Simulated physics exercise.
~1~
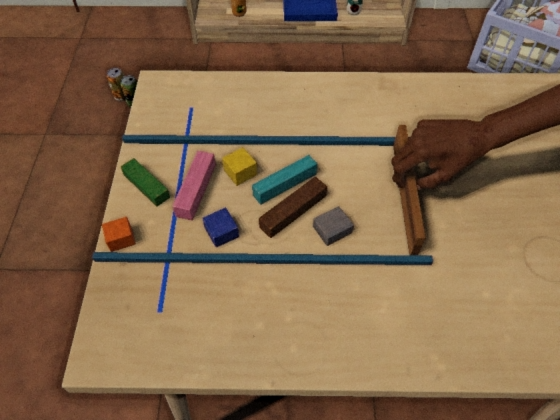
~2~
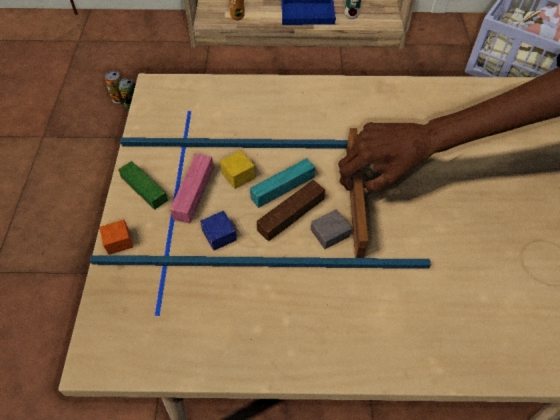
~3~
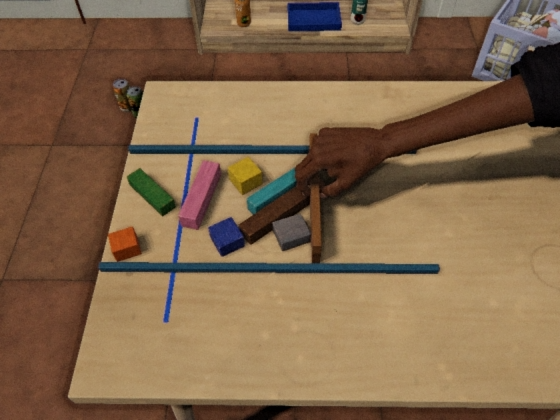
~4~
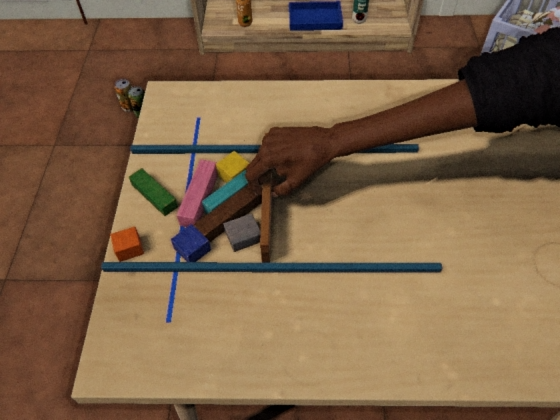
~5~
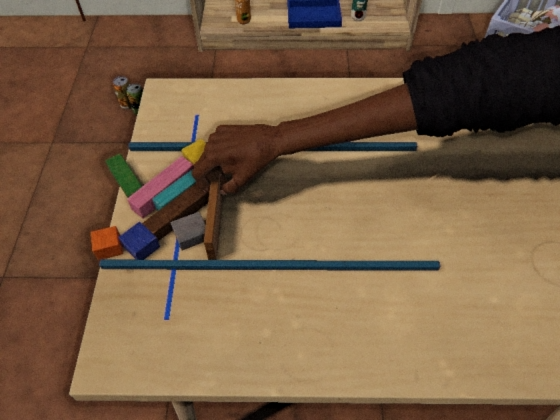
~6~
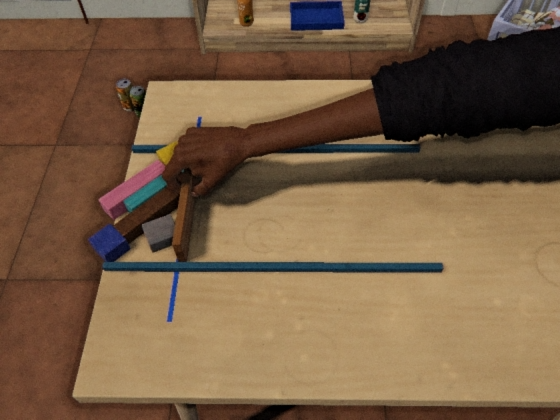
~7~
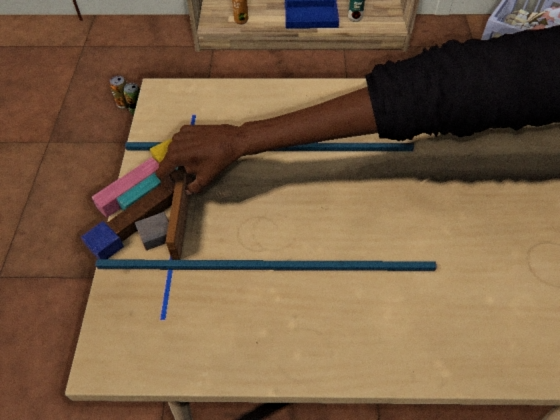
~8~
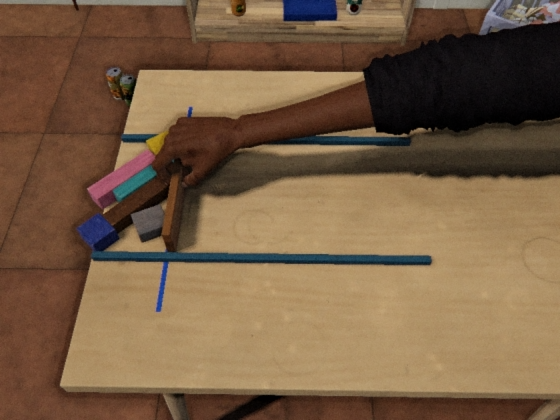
A hand slides an upright brown board leftward across a pale wooden table, seen from above at a slight sway, between two dark teal rails. Ahead of it lie green, pink, turquoise and brown bars with yellow, blue, grey and orange blocks, near a blue line of tape. The board reaches the grey block and the brown and turquoise bars, then the whole group bunches up and shifts left. The green bar and orange block are pushed off the left edge. The board stops near the tape, with the pink bar and blue block jutting over the edge.
